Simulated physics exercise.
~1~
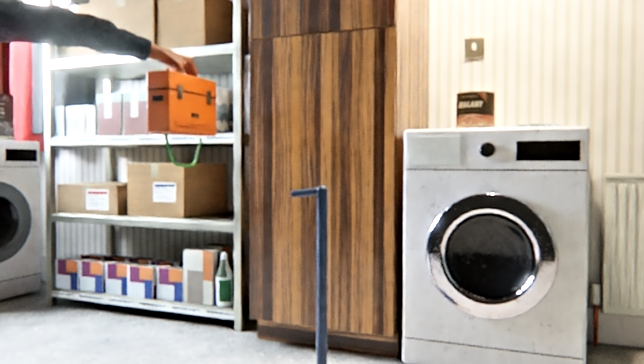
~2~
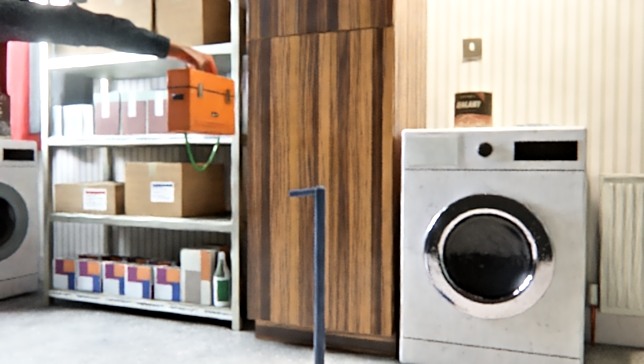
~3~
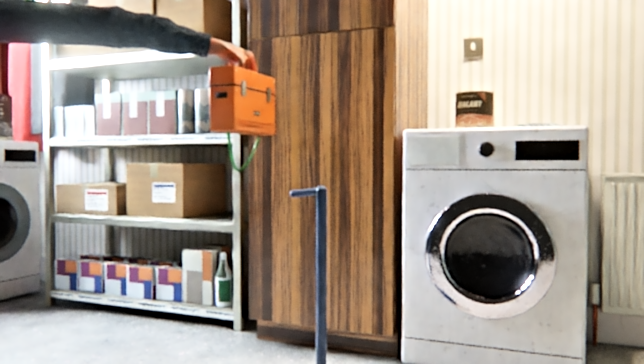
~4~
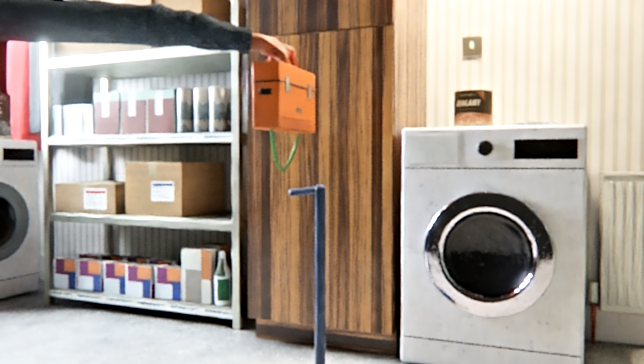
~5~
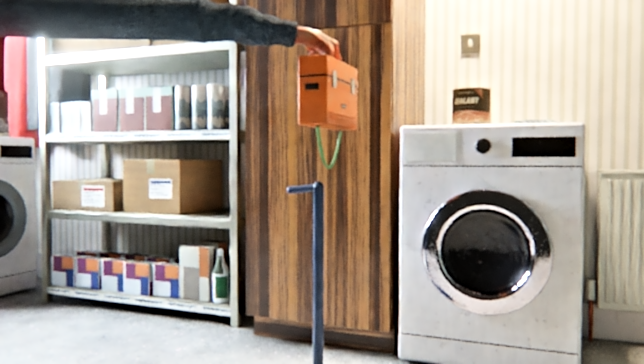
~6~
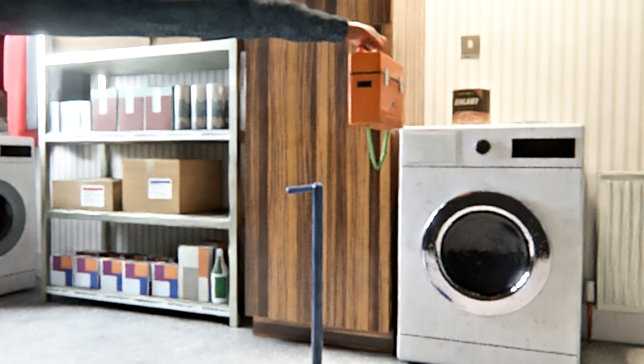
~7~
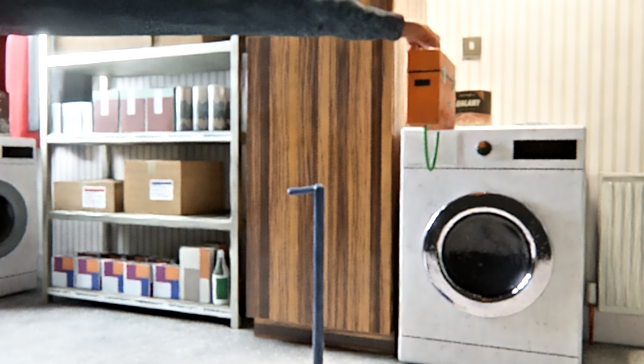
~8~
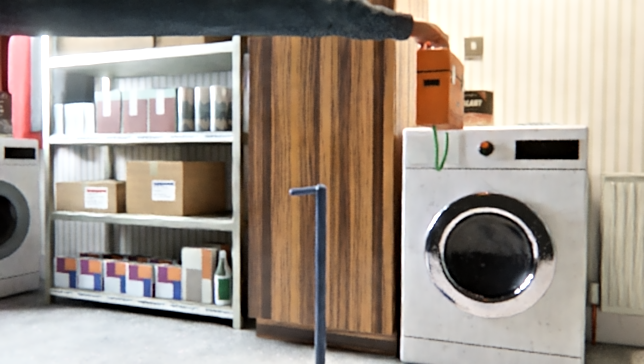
A hand carries an orange case rightward past a blue post, its green loop hanging free.
